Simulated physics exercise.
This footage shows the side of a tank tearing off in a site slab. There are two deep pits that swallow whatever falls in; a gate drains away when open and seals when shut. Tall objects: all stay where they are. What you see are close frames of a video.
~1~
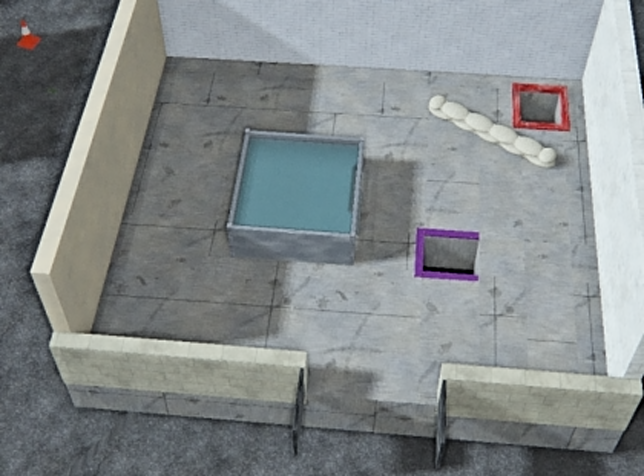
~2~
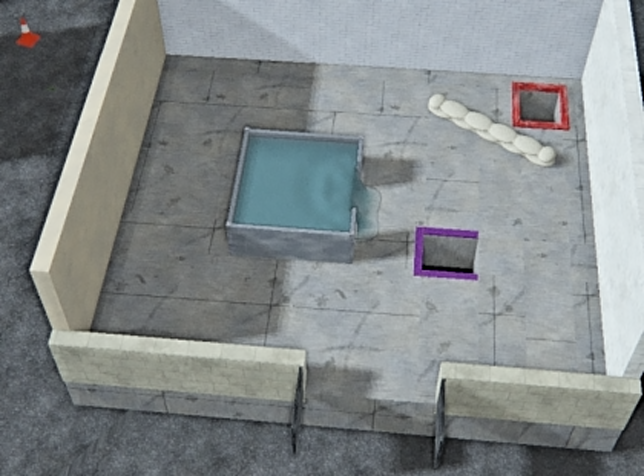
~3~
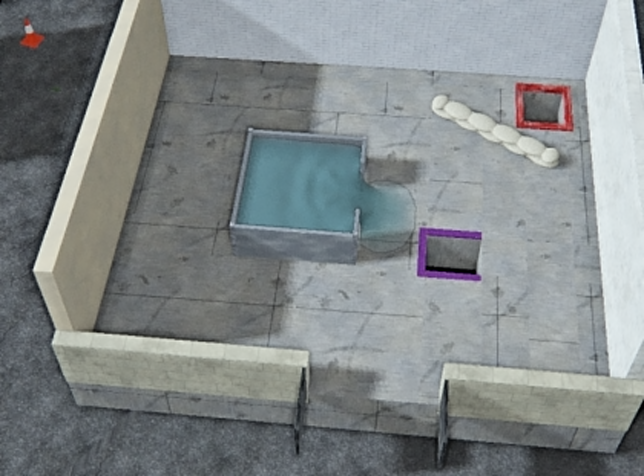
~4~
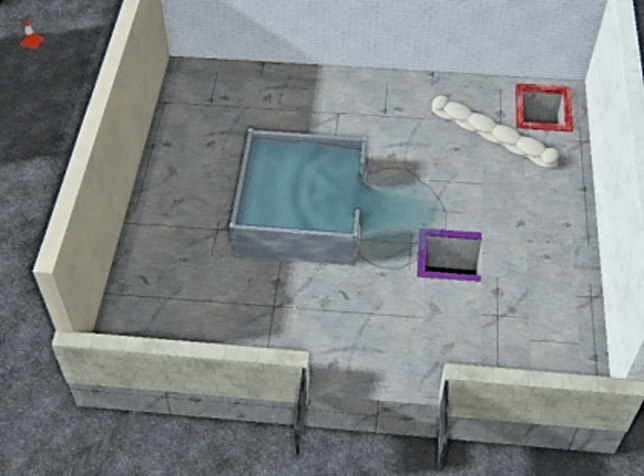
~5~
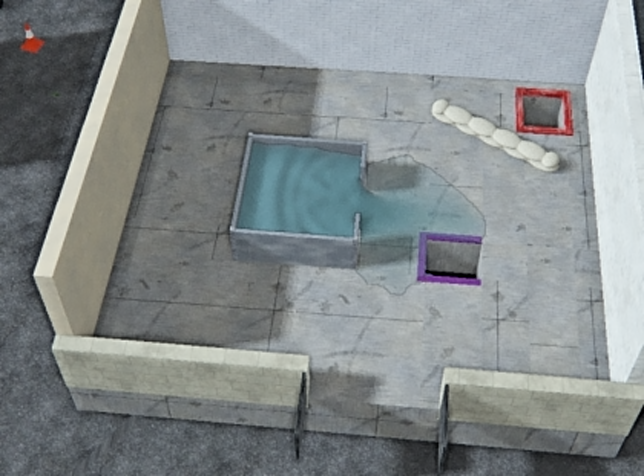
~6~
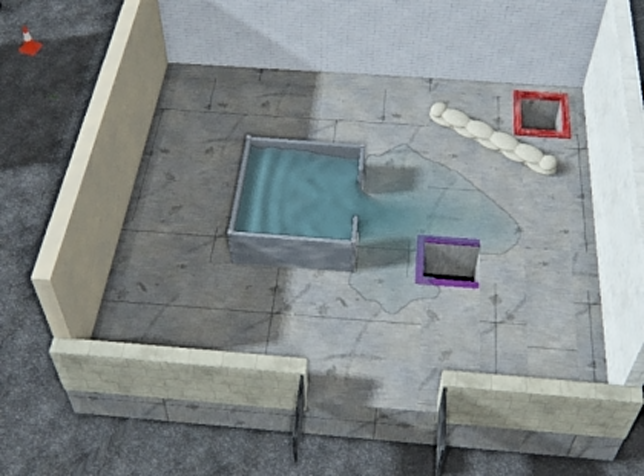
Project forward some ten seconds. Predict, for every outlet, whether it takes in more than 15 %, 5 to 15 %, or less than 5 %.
Result: The gate carries off beneath five per cent. The purple pit carries off upward of fifteen per cent. The red pit carries off beneath five per cent.
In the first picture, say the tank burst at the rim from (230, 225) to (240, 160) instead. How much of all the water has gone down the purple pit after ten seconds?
The purple pit gets 8 per cent.
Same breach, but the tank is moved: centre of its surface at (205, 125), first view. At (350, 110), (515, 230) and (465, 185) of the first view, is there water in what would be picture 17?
In sequence: Inundated, next inundated, then inundated.
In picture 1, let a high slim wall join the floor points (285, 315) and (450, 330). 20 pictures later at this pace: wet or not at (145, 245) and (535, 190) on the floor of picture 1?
Spared, then submerged.
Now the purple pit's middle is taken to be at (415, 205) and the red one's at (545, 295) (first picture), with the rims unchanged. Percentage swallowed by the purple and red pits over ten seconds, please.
I reckon purple ends up with 55 percent and red with 4 percent.
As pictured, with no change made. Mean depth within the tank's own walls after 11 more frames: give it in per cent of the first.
That comes to some 56 per cent.
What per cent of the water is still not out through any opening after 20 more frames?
My reading is around 82 percent.
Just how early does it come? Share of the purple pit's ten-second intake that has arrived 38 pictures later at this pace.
Estimate: Roughly 80 %.
A moment on, water covers 20 % of the floor; the gate 0 %, the purple pit 6 %, the red pit 0 %.
Next, water covers 25 % of the floor; the gate 0 %, the purple pit 11 %, the red pit 0 %.
Then, water covers 35 % of the floor; the gate 0 %, the purple pit 16 %, the red pit 1 %.
Later, water covers 50 % of the floor; the gate 1 %, the purple pit 22 %, the red pit 2 %.
In the end, water covers 85 % of the floor; the gate 3 %, the purple pit 28 %, the red pit 3 %.
